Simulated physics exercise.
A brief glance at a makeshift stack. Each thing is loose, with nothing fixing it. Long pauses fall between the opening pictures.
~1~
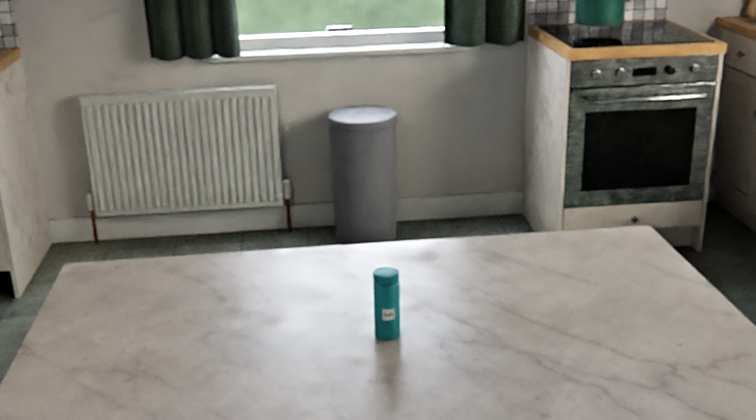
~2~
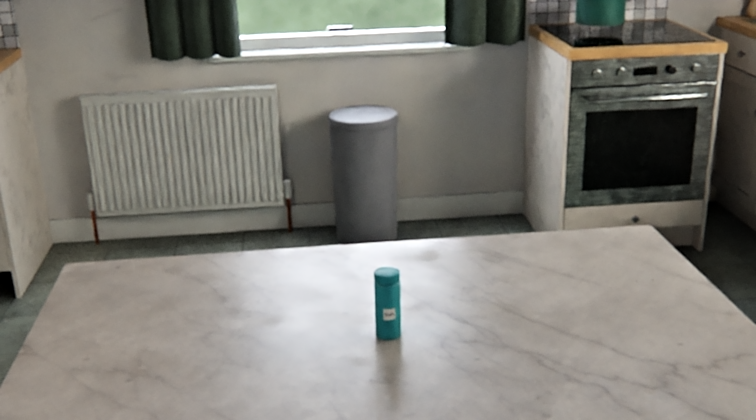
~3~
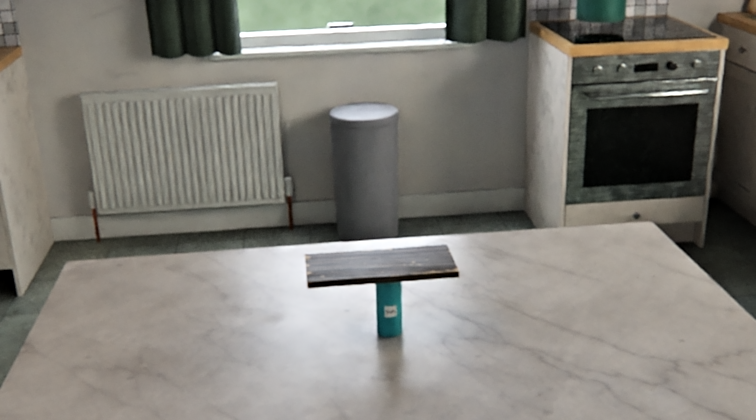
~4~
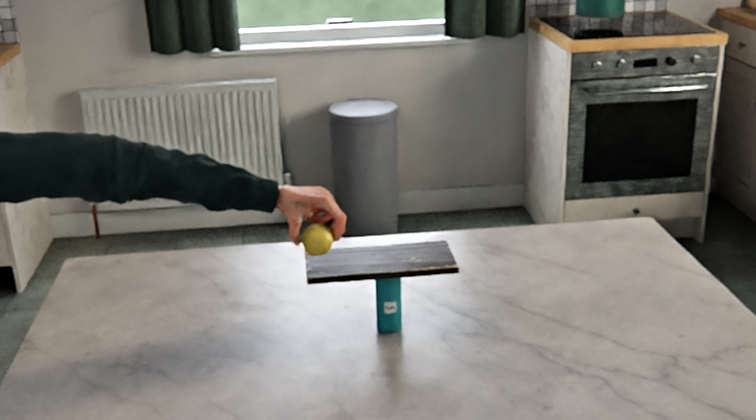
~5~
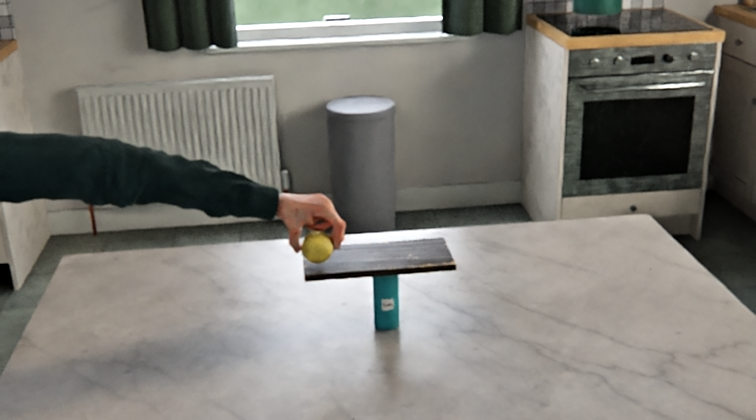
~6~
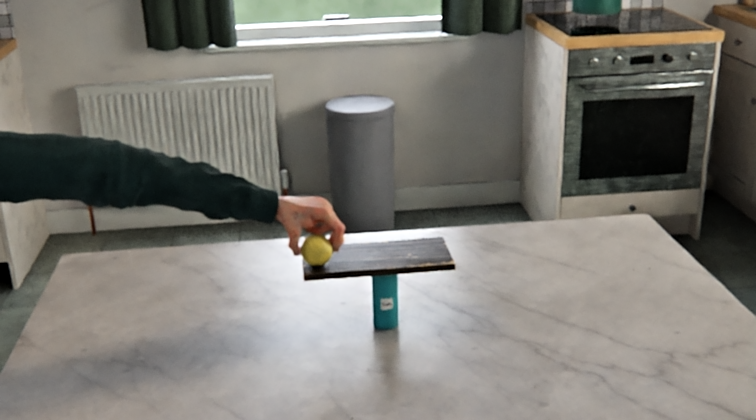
A hand lowering a yellow lemon onto the left end of a dark board laid across a turquoise shaker.
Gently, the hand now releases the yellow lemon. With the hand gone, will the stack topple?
The stack is unstable.
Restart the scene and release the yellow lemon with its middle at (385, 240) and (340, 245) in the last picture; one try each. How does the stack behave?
In the first try it remains standing, then in the second try it breaks down.
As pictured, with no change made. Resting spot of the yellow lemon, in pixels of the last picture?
End position: Approximately (326, 322).
Then, 0.40 s on from there, yellow lemon now fallen; black board turned 74° from how it was put.
Then, 1.20 s on from there, black board now fallen; turquoise shaker turned 53° from how it was put.
In the end, fallen, yellow lemon, turquoise shaker and black board. At the end, from the last picture's camera, yellow lemon near (326, 322). The stack loses its balance.
